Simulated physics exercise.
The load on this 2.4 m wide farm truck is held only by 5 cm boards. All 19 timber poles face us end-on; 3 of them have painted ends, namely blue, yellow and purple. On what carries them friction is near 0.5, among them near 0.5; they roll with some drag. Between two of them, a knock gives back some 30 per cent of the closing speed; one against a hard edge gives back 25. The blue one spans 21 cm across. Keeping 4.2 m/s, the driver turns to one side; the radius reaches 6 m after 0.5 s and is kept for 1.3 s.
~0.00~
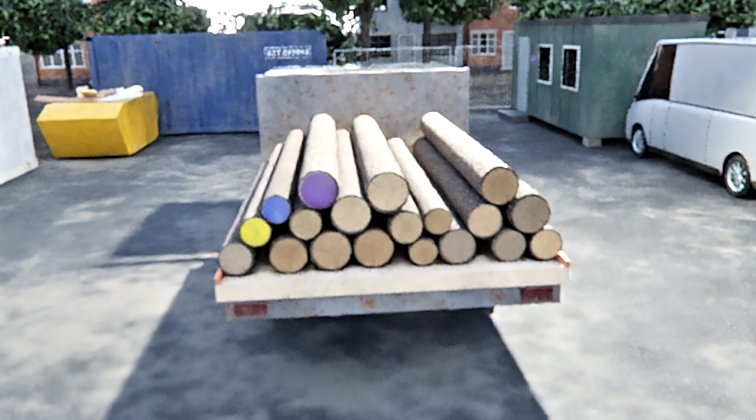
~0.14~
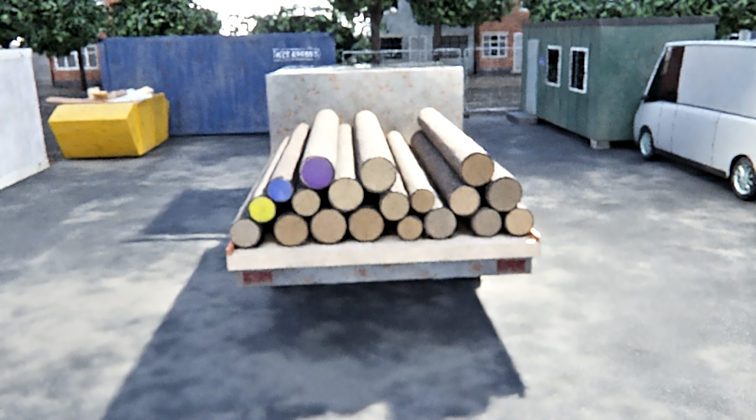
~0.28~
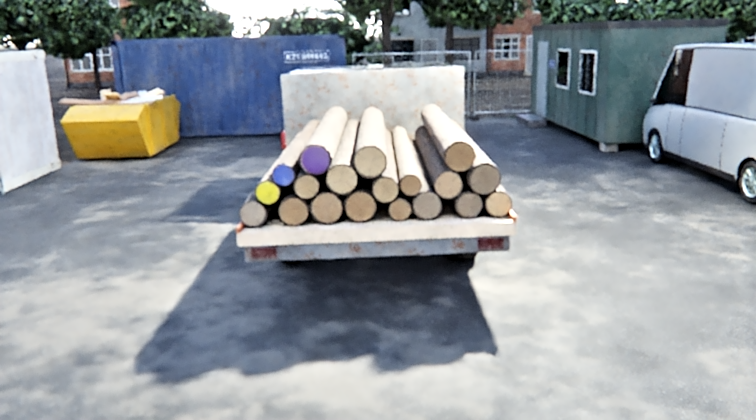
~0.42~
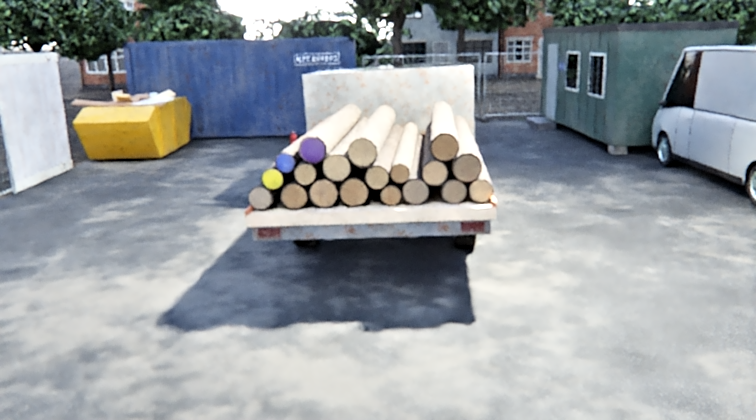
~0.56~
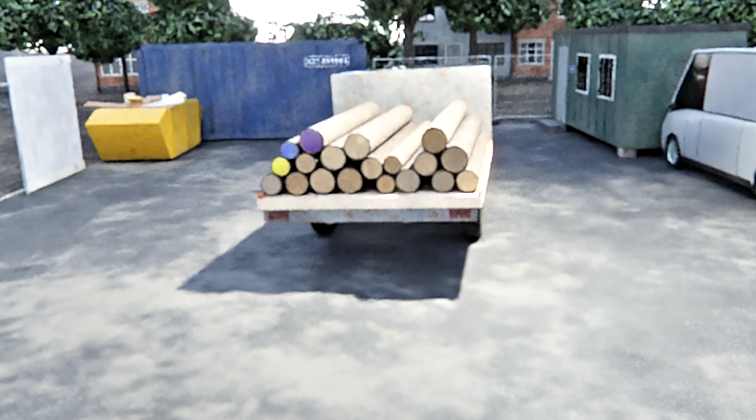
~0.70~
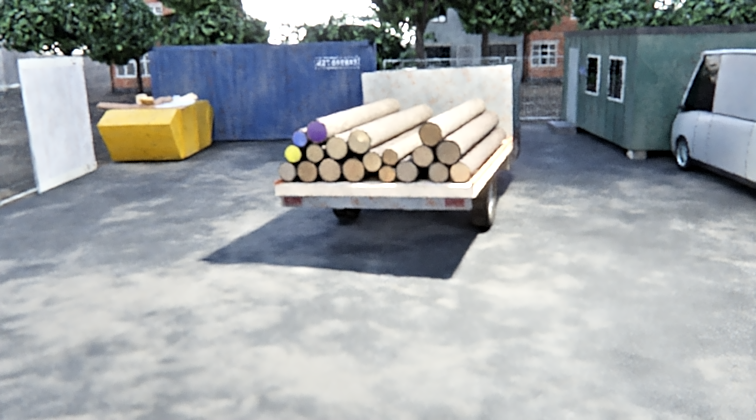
The footage shows a flatbed truck loaded with stacked logs, three with blue, yellow and purple ends, driving away across a paved yard, then turning right as its deck leans slightly left and the logs stay stacked.
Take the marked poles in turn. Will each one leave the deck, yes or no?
Blue - it will, yellow - it will, purple - it will.
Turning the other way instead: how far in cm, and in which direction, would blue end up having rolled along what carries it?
Net shift: Near 5 cm right.
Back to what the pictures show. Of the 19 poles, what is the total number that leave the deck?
8 in total.
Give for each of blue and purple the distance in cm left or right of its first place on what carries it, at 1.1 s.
Blue has shifted 30 left and purple 40 left.
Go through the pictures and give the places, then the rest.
The first frame shows blue (276, 210), yellow (255, 232), purple (319, 190); 8 of the 19 make up the bottom layer.
The second frame shows blue (280, 190), yellow (262, 210), purple (317, 172); the deck is level.
The third frame shows blue (284, 175), yellow (268, 193), purple (316, 160); the deck is a shade lower on the left.
The fourth frame shows blue (285, 163), yellow (272, 179), purple (313, 150); the deck slopes 2° down to the left.
The fifth frame shows blue (290, 150), yellow (281, 167), purple (312, 141); the deck slopes 2° down to the left.
The sixth frame shows blue (300, 139), yellow (293, 154), purple (318, 132); the deck slopes 2° down to the left.
Then, 1.1 s in, blue is up on others, 10 cm from the left edge, rolling left; yellow is over the left board and falling; purple is up on others, 35 cm from the left edge, rolling left; 1 of 19 is off.
Then, 1.6 s in, blue is over the left board and falling; yellow is over the left board and gone; purple is over the left board and falling; 4 of 19 are off.
In the end (3.6 s), blue is over the left board and gone; yellow is over the left board and gone; purple is over the left board and gone; 8 of 19 are off.
